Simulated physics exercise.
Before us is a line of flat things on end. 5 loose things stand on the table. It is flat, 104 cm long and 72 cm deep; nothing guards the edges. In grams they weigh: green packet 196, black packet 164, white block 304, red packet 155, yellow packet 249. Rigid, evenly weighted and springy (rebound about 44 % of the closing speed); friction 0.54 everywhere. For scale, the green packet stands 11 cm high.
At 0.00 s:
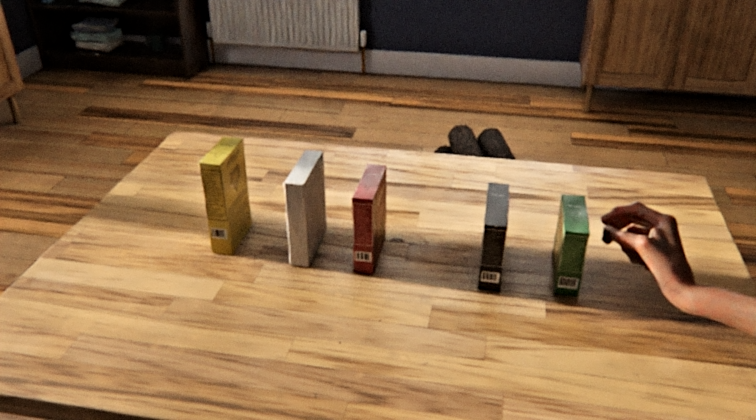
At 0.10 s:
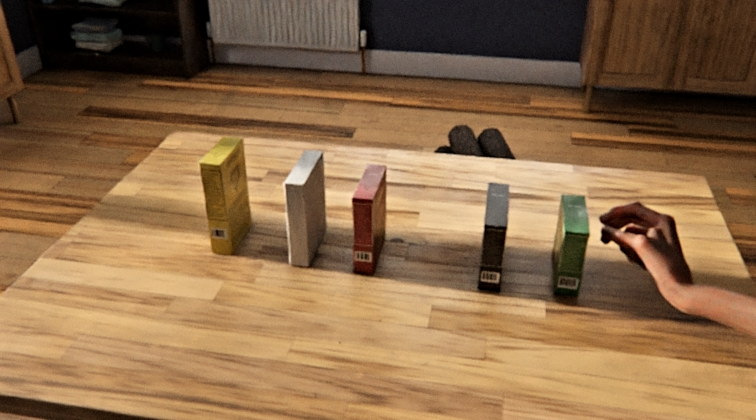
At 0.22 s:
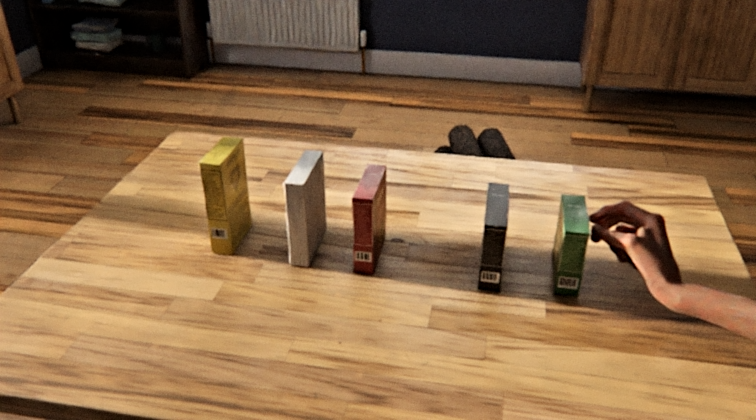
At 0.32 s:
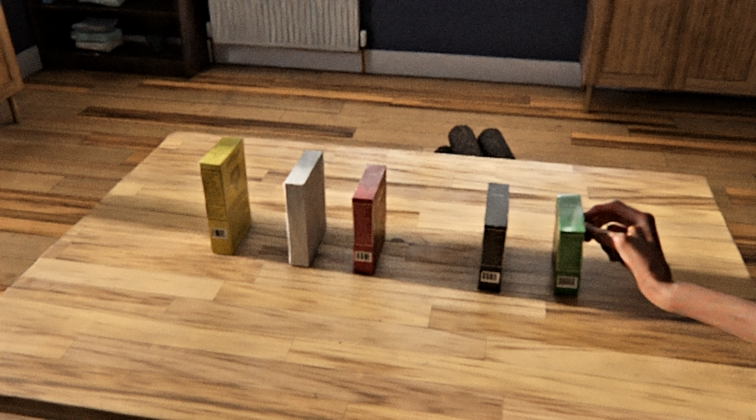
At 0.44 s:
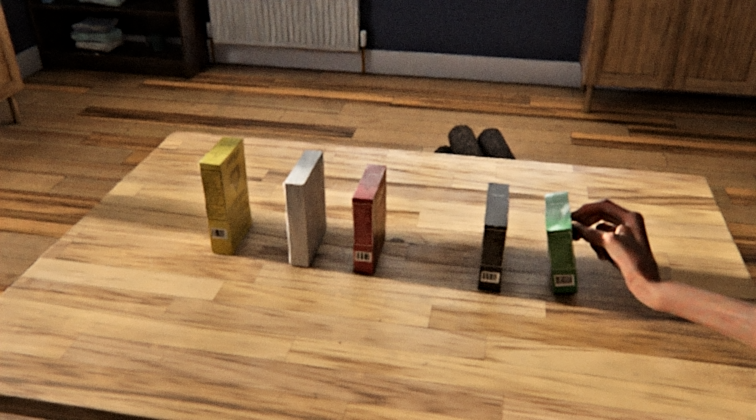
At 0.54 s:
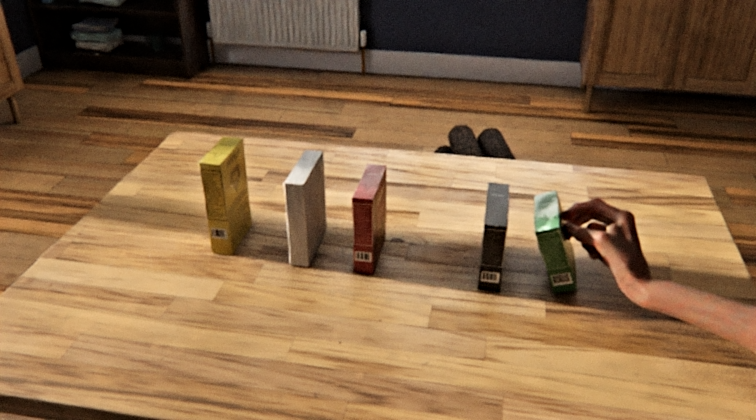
On a wooden table, a hand reaches in from the right and tilts a green packet leftward beside four other upright items.
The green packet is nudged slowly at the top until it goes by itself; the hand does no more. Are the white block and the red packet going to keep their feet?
The white block is still upright, the red packet is still upright.
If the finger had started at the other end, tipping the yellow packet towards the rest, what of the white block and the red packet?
The white block falls over; the red packet tips over.
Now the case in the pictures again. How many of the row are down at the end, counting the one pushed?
2 of them.
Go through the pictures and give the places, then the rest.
The first picture shows white block (307, 208); red packet (370, 218).
The second picture shows black packet (494, 236).
The third picture shows black packet (494, 236).
The fourth picture shows green packet 4° over; black packet (494, 236).
The fifth picture shows green packet 13° over; black packet (494, 236).
The sixth picture shows green packet 21° over; white block (307, 208); red packet (370, 218).
Around 0.84 s, green packet 61° over; black packet at 26° to upright.
Around 1.04 s, green packet 90° over; black packet on its side.
Around 2.34 s, white block resting near (307, 208); red packet resting near (370, 218).
Finally (3.8 s), on their side or leaning hard on the table, black packet; the other 2 still in place (within 5 cm). Final places as that camera would see them, white block near (307, 208), red packet near (370, 218).
